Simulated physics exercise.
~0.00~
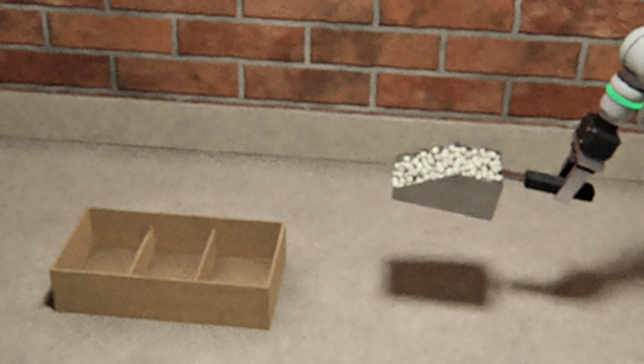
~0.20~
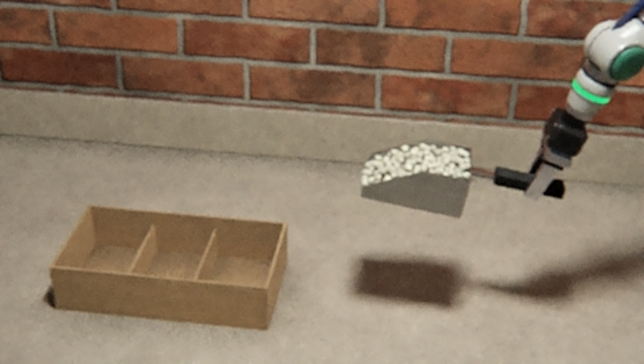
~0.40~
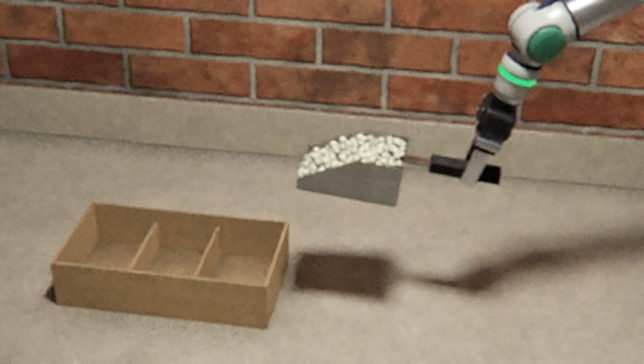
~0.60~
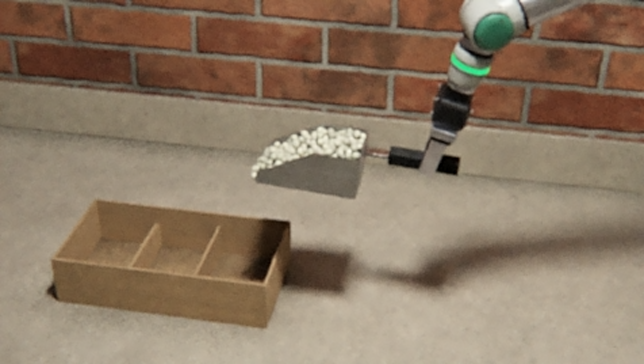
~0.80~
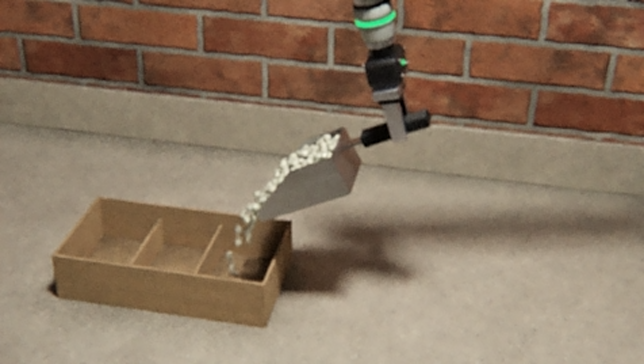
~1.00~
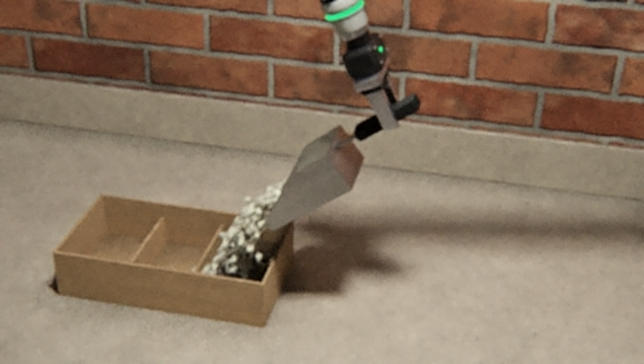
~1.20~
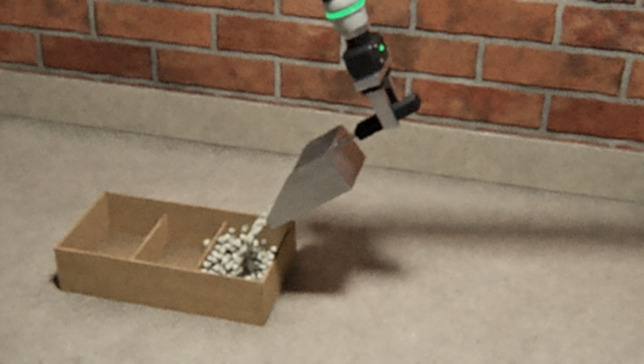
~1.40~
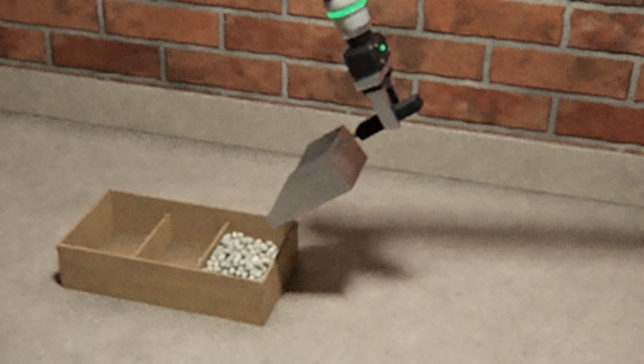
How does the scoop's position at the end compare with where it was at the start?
At the start the scoop is well to the right of the box, and by the end it is farther left, right beside the box's right end with its front edge tipped down toward the compartment there.
A robot arm carries a scoop of white beads left and tips them into the box's right compartment.
